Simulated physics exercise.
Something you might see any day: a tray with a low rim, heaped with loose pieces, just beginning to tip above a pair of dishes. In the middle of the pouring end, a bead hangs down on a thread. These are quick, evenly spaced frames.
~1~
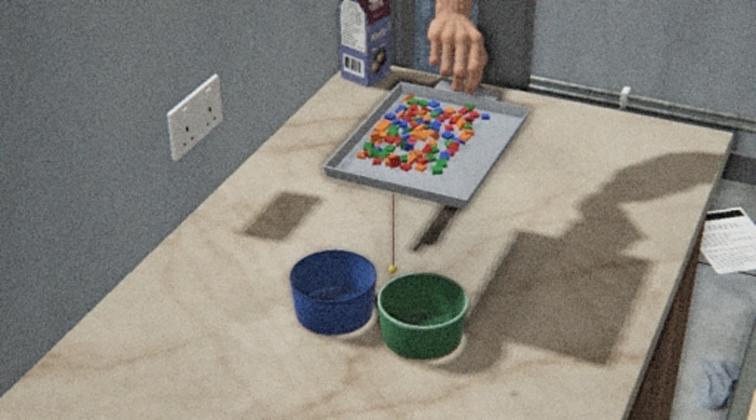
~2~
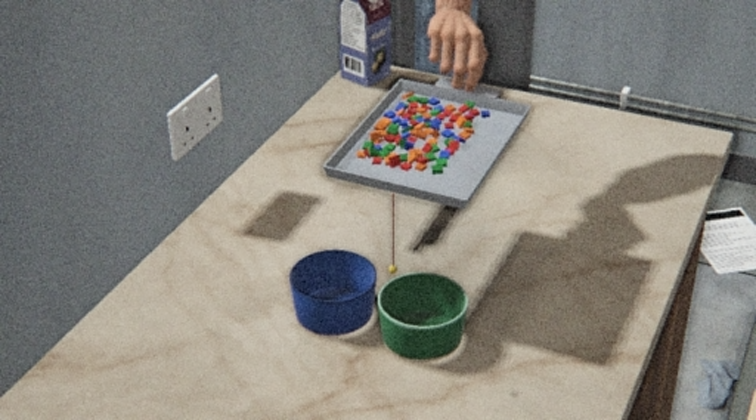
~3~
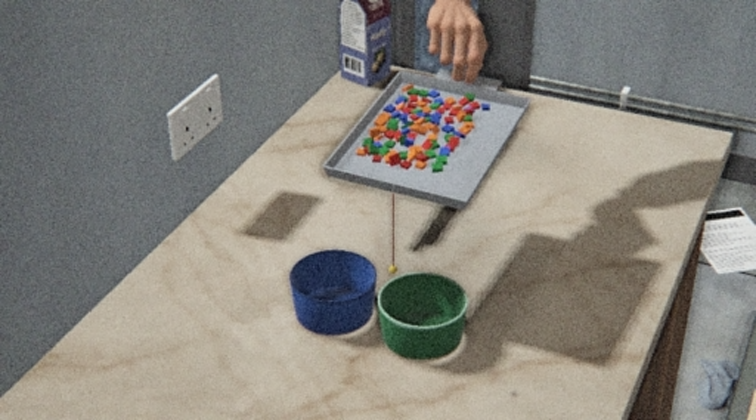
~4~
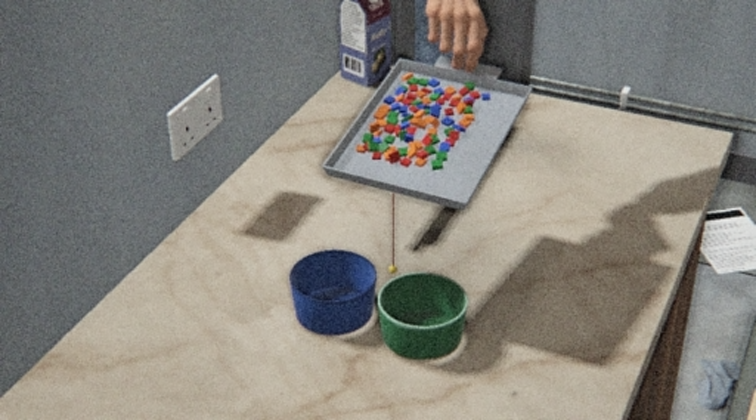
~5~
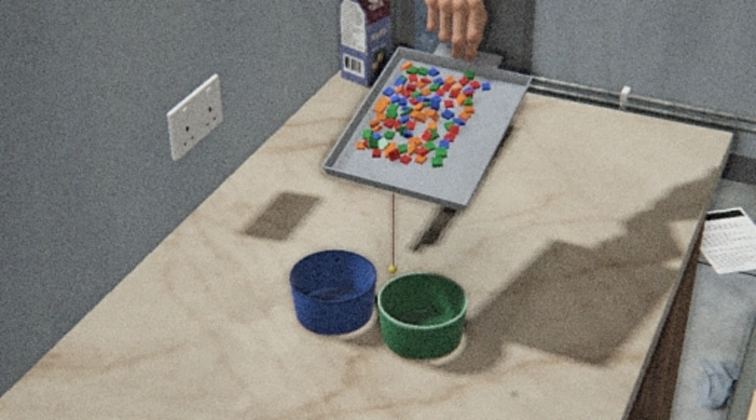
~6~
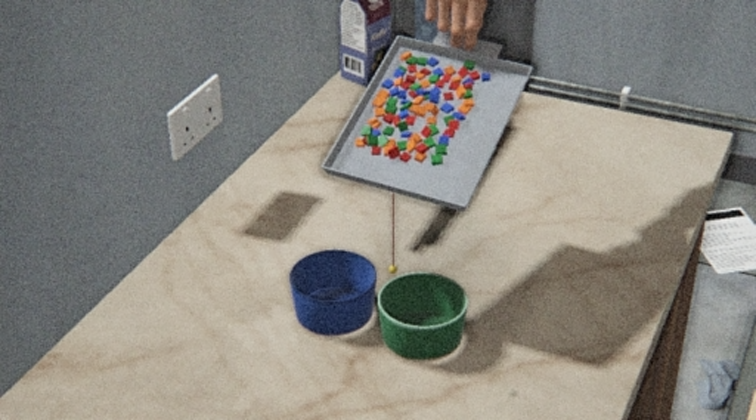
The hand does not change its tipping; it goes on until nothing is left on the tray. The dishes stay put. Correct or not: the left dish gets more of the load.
Not correct; the right dish gets more.
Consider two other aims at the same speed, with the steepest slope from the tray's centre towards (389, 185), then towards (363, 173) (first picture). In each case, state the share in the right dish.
First case about 20 percent; second case about 0 percent.
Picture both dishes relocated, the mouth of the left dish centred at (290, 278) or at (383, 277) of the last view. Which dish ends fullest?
With the dishes at the first place it's the right-side dish, and at the second it's the right-side dish.
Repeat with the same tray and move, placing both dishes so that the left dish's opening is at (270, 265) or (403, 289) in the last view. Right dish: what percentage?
30 %, then 20 %.
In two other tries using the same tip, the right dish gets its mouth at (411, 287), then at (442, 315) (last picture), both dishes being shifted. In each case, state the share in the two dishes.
First some 30, then 80 per cent.
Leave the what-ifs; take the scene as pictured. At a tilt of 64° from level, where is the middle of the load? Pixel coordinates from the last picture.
Near the pixel (407, 178).
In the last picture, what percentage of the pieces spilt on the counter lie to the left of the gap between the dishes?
I reckon around 50 per cent.
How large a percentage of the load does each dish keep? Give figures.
For the left dish 20 %, for the right dish 50 %.
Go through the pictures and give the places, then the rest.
Corners of the pouring end near (327, 165) and (465, 197), level; middle of the load near (414, 134), mosaic tiles; left dish near (315, 315); right dish near (405, 341); bead on its thread near (393, 270), in the first picture.
Corners of the pouring end near (327, 165) and (465, 198), level; middle of the load near (414, 133), in the second picture.
Corners of the pouring end near (327, 165) and (464, 199), tipped barely, lowest at the right corner; middle of the load near (414, 128), in the third picture.
Corners of the pouring end near (327, 165) and (464, 200), tipped a little, lowest at the right corner; middle of the load near (414, 121), in the fourth picture.
Corners of the pouring end near (326, 165) and (464, 202), tipped a little, lowest at the right corner; middle of the load near (414, 114), in the fifth picture.
Corners of the pouring end near (326, 165) and (464, 203), tipped clearly, lowest at the right corner; middle of the load near (413, 108); left dish near (315, 315); right dish near (405, 341), in the sixth picture.
Shortly afterwards, tray tipped steeply; the bulk on the tray; a little in the air.
Next, tray tipped past a quarter turn; near two thirds on the tray; a little in the right dish; a little in the left dish; a little outside both; a little in the air.
Some moments later, tray tipped past a quarter turn; near half in the right dish; a little in the left dish; near a third outside both.
In the end, tray tipped past a quarter turn; near half in the right dish; a little in the left dish; near a third outside both.
